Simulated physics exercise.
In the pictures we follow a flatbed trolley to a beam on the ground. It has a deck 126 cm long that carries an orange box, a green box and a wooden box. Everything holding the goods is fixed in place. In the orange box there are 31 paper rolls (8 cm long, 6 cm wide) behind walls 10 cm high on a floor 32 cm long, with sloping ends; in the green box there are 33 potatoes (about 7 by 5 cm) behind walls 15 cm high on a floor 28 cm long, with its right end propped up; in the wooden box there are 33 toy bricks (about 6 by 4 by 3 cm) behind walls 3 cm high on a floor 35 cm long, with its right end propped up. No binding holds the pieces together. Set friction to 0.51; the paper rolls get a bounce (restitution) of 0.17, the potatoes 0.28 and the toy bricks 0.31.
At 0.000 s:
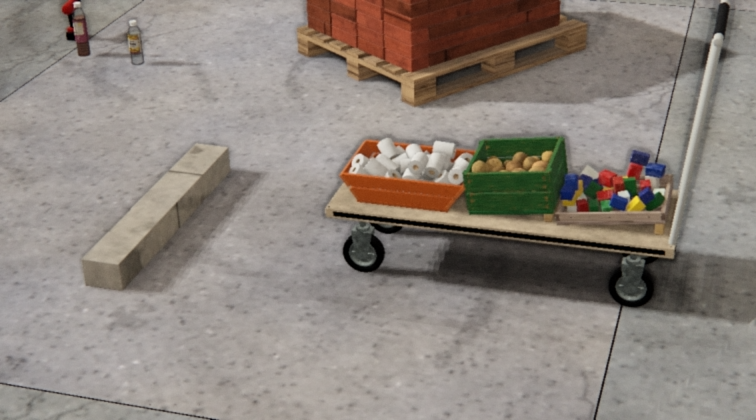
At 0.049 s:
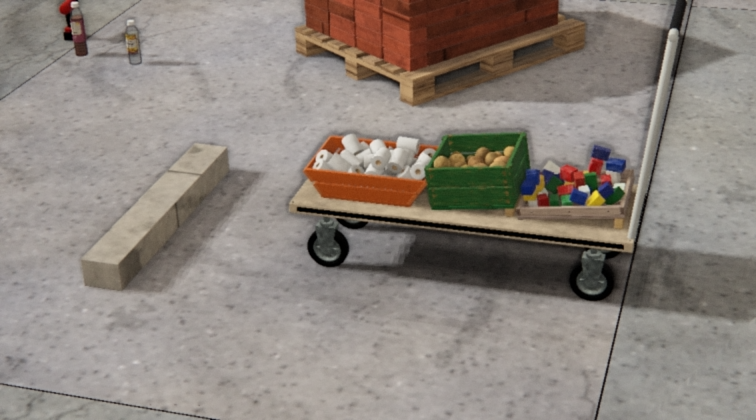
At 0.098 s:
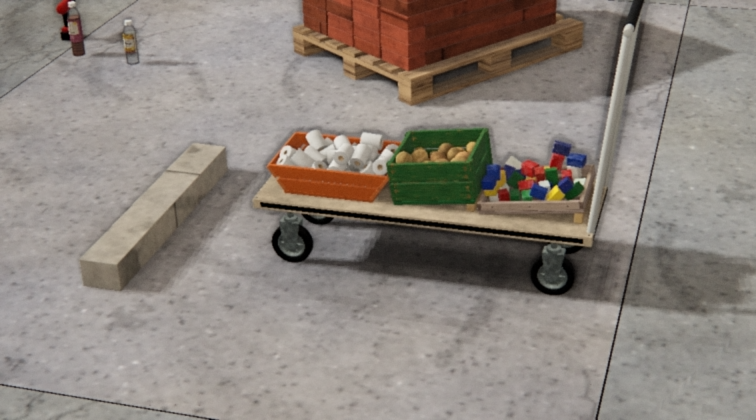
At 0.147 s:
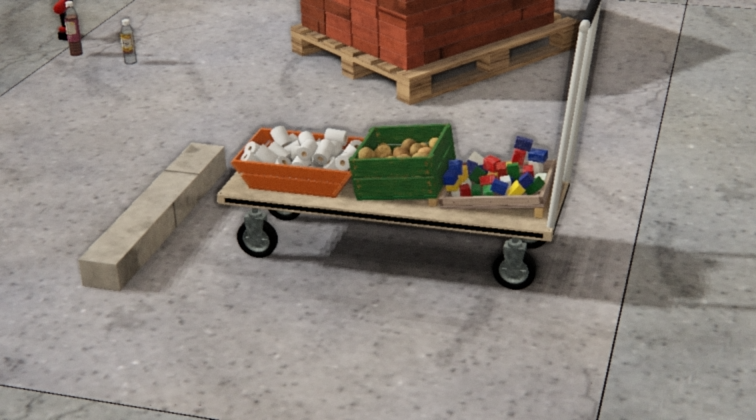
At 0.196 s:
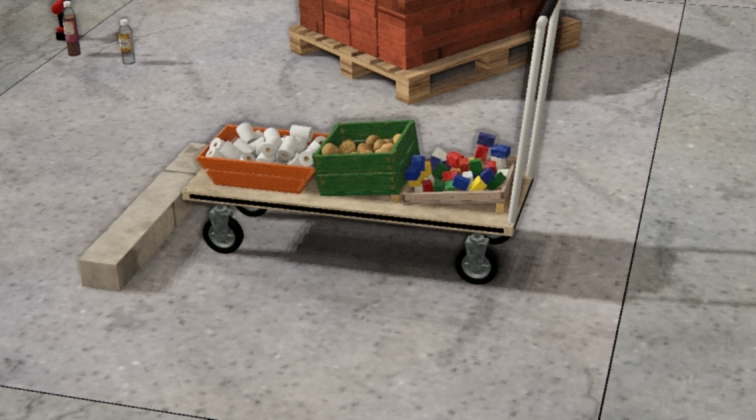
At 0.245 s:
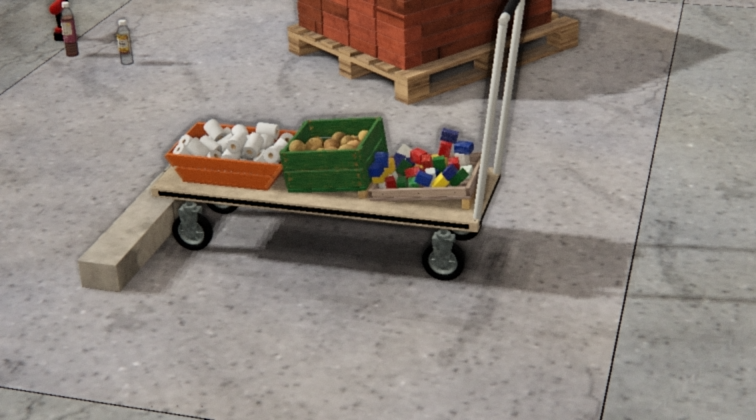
At the start, a flatbed trolley carrying an orange box of paper rolls, a green box of potatoes and a wooden box of colourful toy bricks stands right of a beam on the ground. It rolls steadily left, closing the gap, until its front end is beside the beam, the load still in place.
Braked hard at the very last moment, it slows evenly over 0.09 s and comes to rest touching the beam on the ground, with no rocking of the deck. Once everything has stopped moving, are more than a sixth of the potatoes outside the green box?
No.
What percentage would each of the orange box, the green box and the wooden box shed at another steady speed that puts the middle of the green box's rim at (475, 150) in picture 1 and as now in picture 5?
Result - orange box: 10 per cent; green box: 0 per cent; wooden box: 20 per cent.
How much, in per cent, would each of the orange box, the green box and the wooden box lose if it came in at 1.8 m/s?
In that case the orange box sheds 0 per cent of its load, the green box 0 per cent, and the wooden box 10 per cent.
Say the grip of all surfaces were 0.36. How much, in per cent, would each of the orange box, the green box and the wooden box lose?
In that case orange box 30, green box 10, wooden box 20 per cent.
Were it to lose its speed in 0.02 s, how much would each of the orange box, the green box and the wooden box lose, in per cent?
Then orange box 30, green box 20, wooden box 20 per cent.
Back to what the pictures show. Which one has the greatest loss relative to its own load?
That would be the wooden box.
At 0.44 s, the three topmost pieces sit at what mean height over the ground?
I'd put it close to 54 cm.
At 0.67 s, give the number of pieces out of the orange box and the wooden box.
Estimated count: Orange box around 6, wooden box around 10.
After 0.32 s, orange box 31 in, 0 out, green box 33 in, 0 out and wooden box 33 in, 0 out.
After 0.44 s, orange box 27 in, 4 out, green box 33 in, 0 out and wooden box 28 in, 5 out.
After 0.67 s, orange box 25 in, 6 out, green box 31 in, 2 out and wooden box 23 in, 10 out.
Final count (at 1.17 s), orange box 25 in, 6 out, green box 31 in, 2 out and wooden box 22 in, 11 out. Asked share, 2 of 33, 6 per cent.
